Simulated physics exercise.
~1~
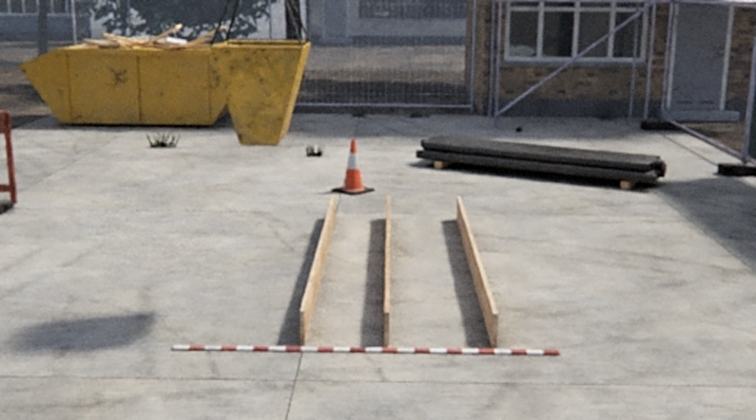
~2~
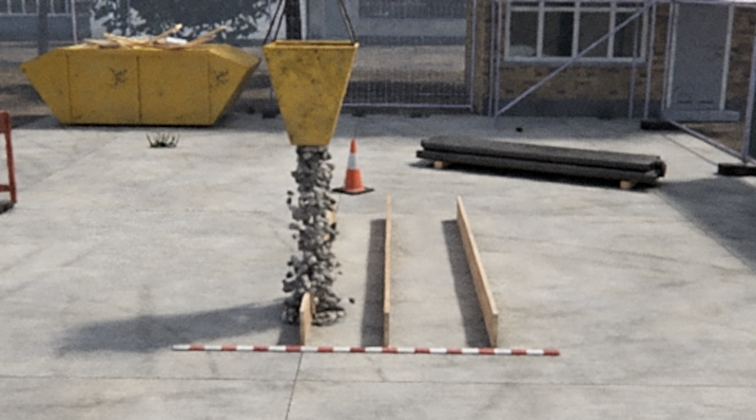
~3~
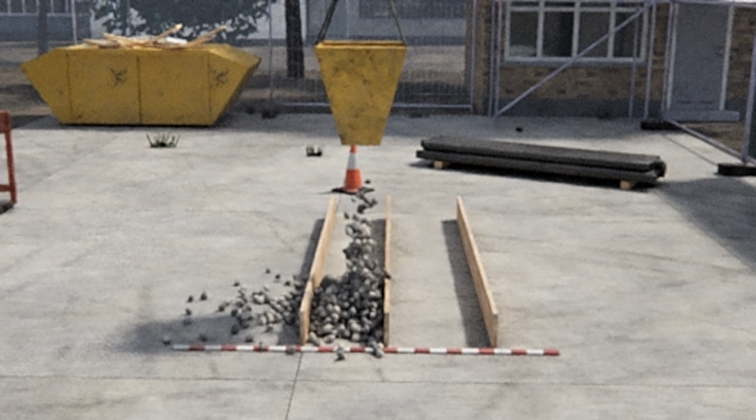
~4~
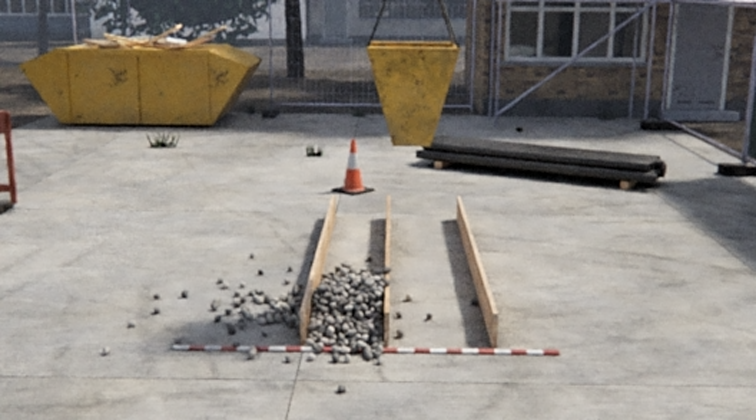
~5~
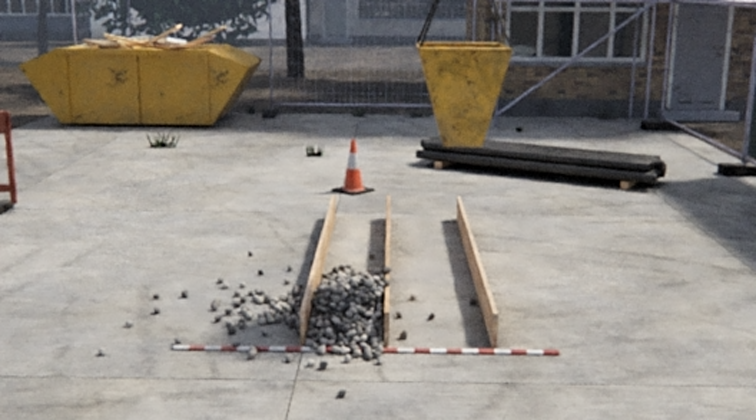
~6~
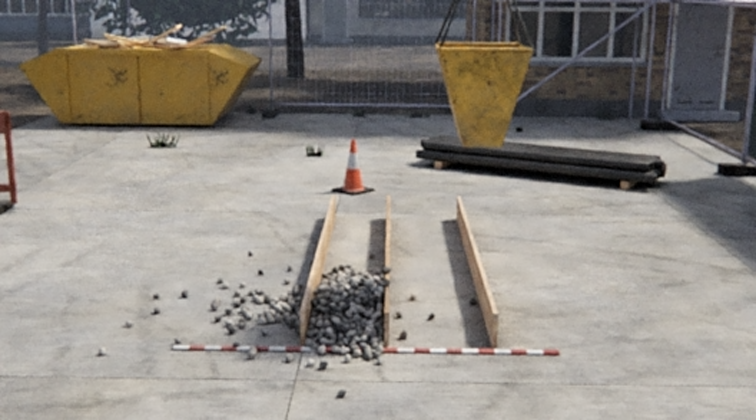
A yellow hopper swung in from the left and dropped grey stones between the planks as it moved right, leaving most heaped in the left bay, some scattered outside to the left and very few in the right bay, while the empty hopper carried on rightwards.
